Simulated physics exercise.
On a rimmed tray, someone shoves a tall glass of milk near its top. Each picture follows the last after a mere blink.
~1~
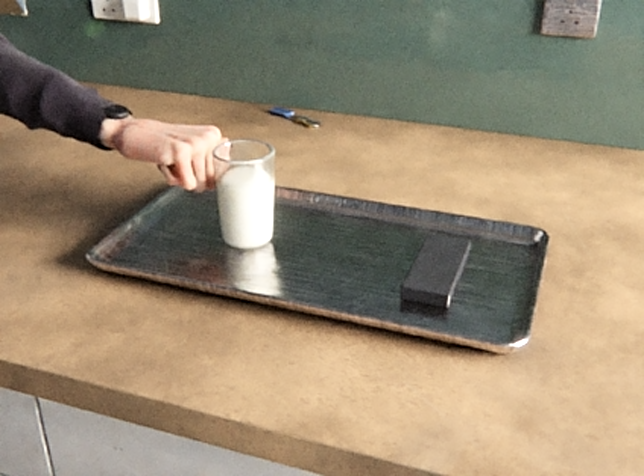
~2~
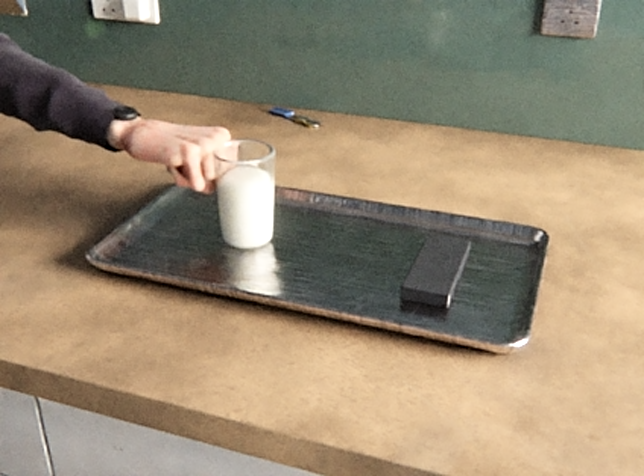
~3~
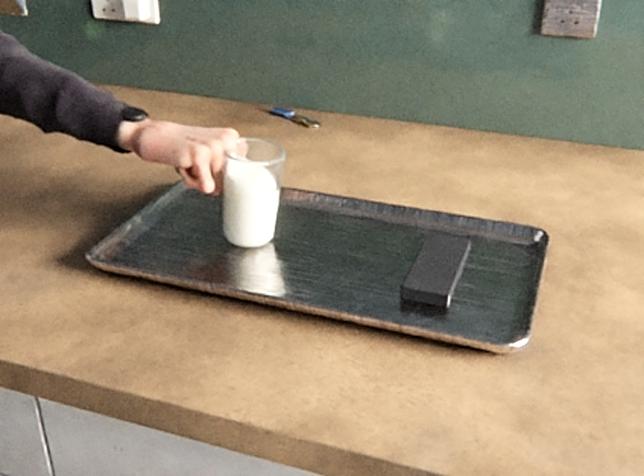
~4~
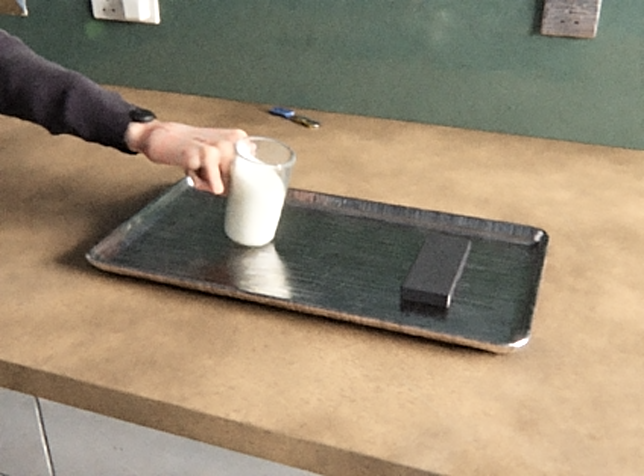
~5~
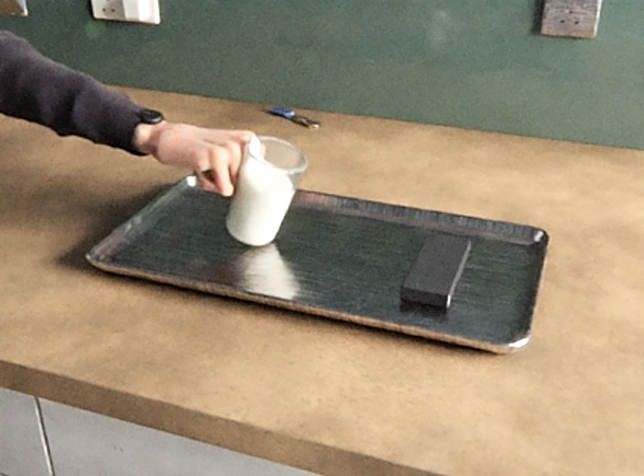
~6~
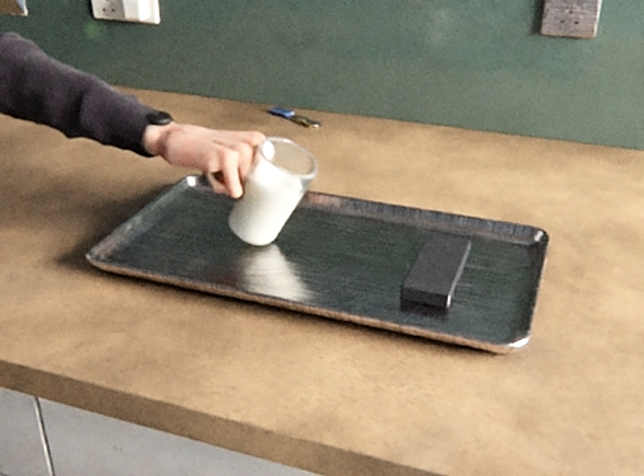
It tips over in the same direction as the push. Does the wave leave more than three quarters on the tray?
Yes, retained: Over three quarters.
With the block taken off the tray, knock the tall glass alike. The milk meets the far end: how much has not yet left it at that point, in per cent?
Close to 45 per cent.
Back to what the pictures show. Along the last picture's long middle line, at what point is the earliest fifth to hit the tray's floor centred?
Near (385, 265).
A moment on, the tall glass lies on its side and 96 per cent is in the glass, 0 on the tray and 4 above or beyond its rim.
Next, the tall glass lies on its side and 53 per cent is in the glass, 29 on the tray and 17 above or beyond its rim.
Then the tall glass lies on its side and 29 per cent is in the glass, 47 on the tray and 24 above or beyond its rim.
Later the tall glass lies on its side and 15 per cent is in the glass, 70 on the tray and 15 above or beyond its rim.
In the end 85 per cent is held by tray and glass, 15 is off the tray.
